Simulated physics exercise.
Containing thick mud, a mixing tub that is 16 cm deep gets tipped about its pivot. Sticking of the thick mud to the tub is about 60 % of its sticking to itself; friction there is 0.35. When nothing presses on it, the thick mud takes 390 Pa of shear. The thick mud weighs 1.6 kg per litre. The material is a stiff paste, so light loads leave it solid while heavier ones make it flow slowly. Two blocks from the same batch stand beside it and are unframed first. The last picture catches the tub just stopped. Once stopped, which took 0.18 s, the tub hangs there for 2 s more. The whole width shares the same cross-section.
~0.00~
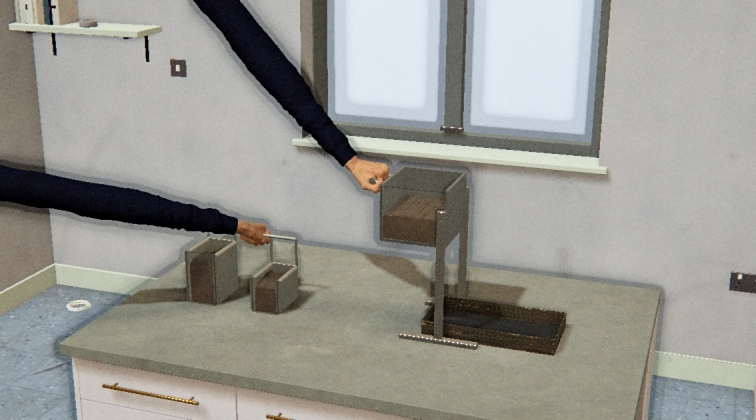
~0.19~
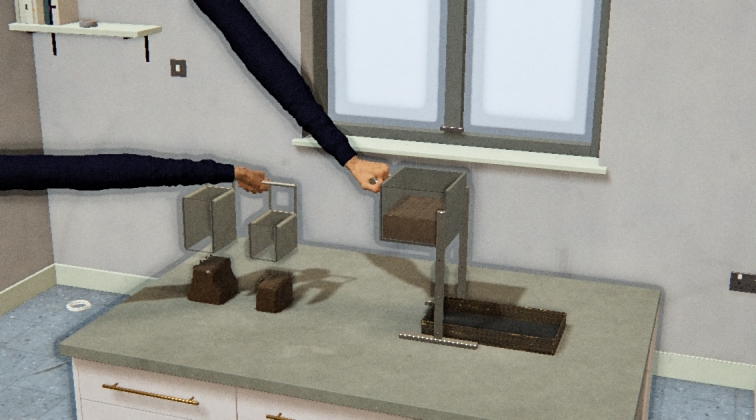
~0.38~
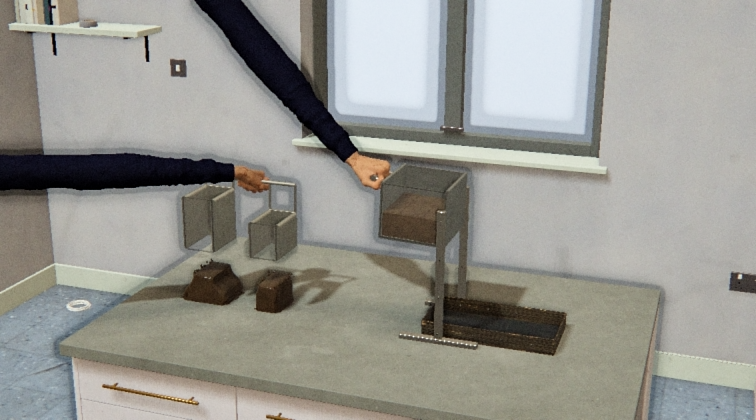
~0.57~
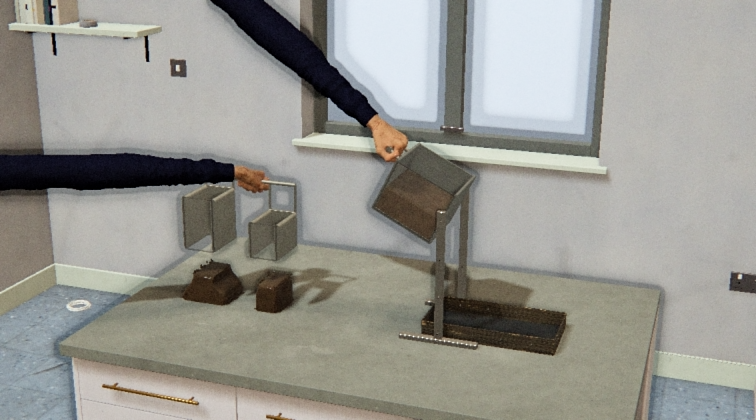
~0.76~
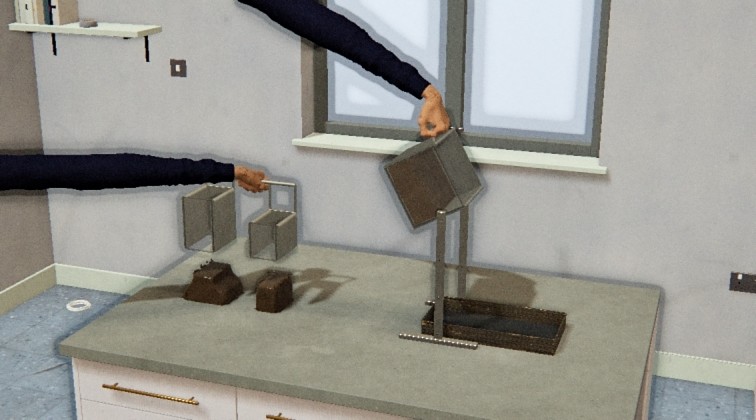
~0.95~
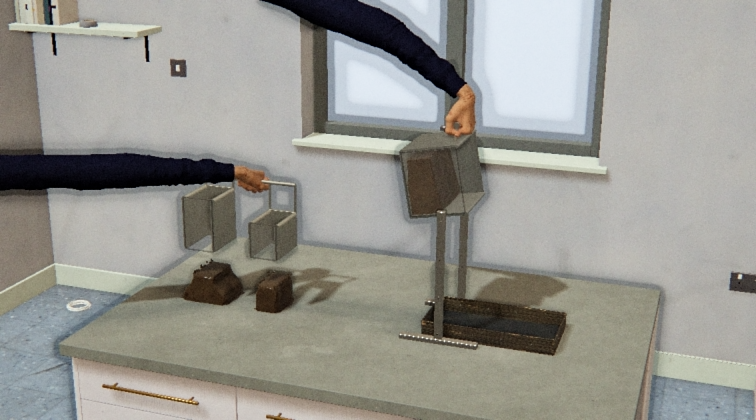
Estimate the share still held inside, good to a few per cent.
I would say about 100 percent.
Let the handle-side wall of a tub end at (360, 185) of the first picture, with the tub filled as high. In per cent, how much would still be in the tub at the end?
80 %.
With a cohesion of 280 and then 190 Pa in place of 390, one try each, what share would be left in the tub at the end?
Going in order, it's 100 % and then 80 %.
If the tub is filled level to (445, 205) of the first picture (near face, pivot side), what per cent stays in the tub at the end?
That gives some 65 %.
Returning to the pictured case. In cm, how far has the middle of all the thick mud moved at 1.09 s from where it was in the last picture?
Measured shift, roughly 3 cm.
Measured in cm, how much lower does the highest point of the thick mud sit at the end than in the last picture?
4 cm.
By 1.09 s, the tub is at 80 degrees and holds 100 %.
By 1.26 s, the tub is at 80 degrees and holds 100 %.
By 1.43 s, the tub is at 80 degrees and holds 100 %.
By 1.60 s, the tub is at 80 degrees and holds 100 %.
By 2.95 s, at the end, the tub is at 80 degrees and holds 100 %.
